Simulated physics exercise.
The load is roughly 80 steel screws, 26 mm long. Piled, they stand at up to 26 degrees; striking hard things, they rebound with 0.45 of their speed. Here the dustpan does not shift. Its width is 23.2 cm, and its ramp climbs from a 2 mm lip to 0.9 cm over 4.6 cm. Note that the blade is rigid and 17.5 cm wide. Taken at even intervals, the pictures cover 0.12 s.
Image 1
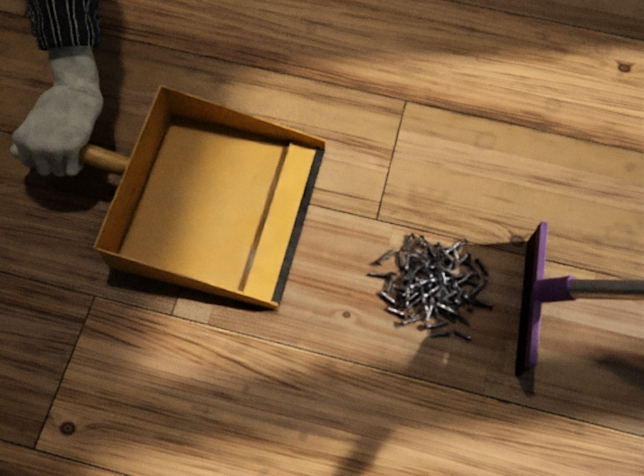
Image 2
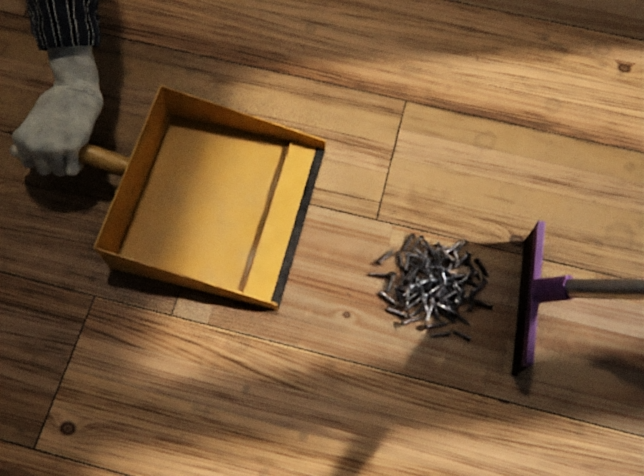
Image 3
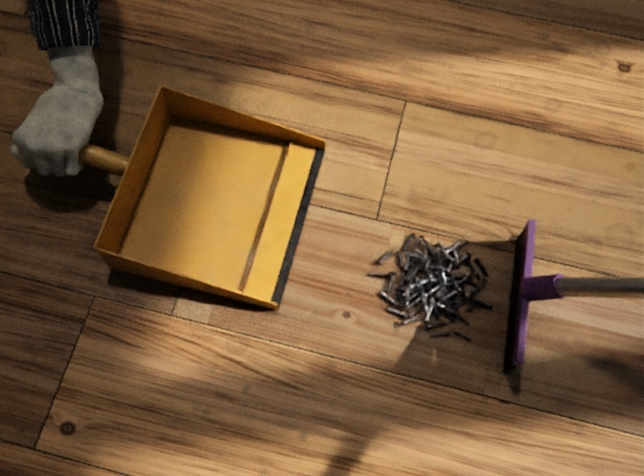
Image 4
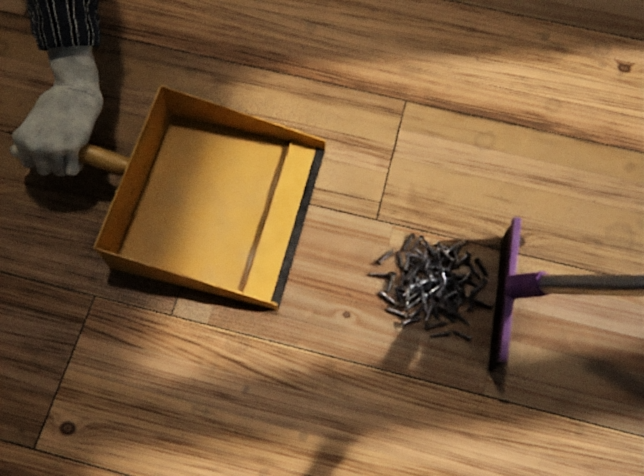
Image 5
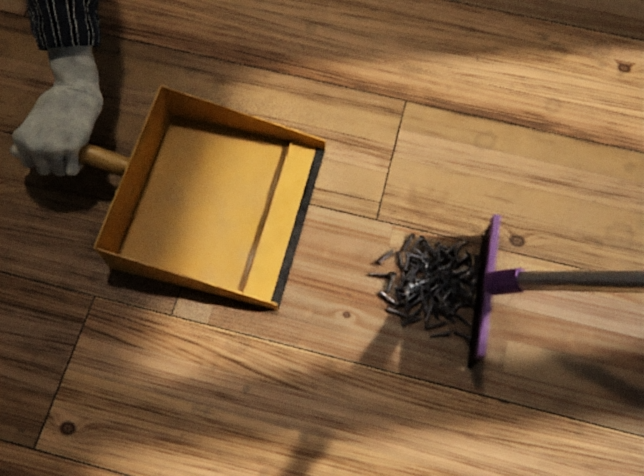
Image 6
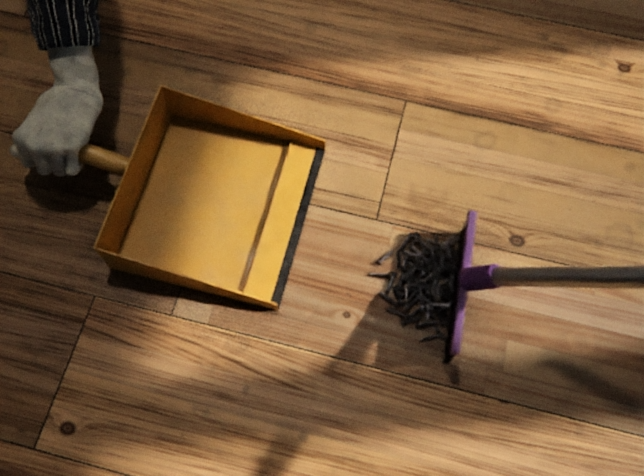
A purple blade on a pole sliding left across wooden floorboards and bunching a pile of screws, while a gloved hand holds a yellow dustpan still.
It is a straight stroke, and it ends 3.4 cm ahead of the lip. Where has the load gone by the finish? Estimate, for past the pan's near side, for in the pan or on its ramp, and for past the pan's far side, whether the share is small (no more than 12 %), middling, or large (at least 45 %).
Estimate - near side: Small, pan: Large, far side: Small.
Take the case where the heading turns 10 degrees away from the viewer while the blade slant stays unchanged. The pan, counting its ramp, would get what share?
Around 55 %.
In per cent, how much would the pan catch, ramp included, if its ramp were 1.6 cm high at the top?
Close to 55 per cent then.
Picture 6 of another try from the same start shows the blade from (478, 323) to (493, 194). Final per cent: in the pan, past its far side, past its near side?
You'd see pan at 25, far at 0 and near at 0.
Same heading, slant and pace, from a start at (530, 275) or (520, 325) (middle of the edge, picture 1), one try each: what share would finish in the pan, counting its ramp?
First try about 60 per cent, second about 60 per cent.
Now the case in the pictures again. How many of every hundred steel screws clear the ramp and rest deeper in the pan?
Estimate: Close to 40 per cent of the total.
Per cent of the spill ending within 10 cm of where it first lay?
That share is some 0 percent.
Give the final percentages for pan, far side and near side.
Near: 5; pan: 65; far: 0 (percent).
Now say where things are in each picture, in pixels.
Blade from (530, 363) to (542, 228), moved 0.0 cm, 0 of the pieces shifted so far; middle of the pieces at (436, 282); pan at (207, 203), in the first frame.
Blade from (527, 363) to (539, 228), moved 0.4 cm, 0 of the pieces shifted so far; middle of the pieces at (436, 282), in the second frame.
Blade from (517, 361) to (530, 227), moved 1.4 cm, 0 of the pieces shifted so far; middle of the pieces at (436, 282), in the third frame.
Blade from (502, 359) to (515, 224), moved 3.2 cm, 0 of the pieces shifted so far; middle of the pieces at (436, 282), in the fourth frame.
Blade from (479, 355) to (495, 221), moved 5.7 cm, 13 of the pieces shifted so far; middle of the pieces at (434, 282), in the fifth frame.
Blade from (454, 351) to (471, 218), moved 8.5 cm, 59 of the pieces shifted so far; middle of the pieces at (427, 280); pan at (207, 203), in the sixth frame.
Then, 0.08 s after the last picture, middle of the blade 11 cm from the lip; 0 % over the lip, far side 0 %, near side 5 %.
Then, 0.15 s after the last picture, middle of the blade 6 cm from the lip; 0 % over the lip, far side 0 %, near side 5 %.
Then, 0.34 s after the last picture, middle of the blade 4 cm from the lip; 65 % over the lip, far side 0 %, near side 5 %.
In the end, near side 5 %, pan 65 %, far side 0 %, in front of the lip or behind the blade 30 %.
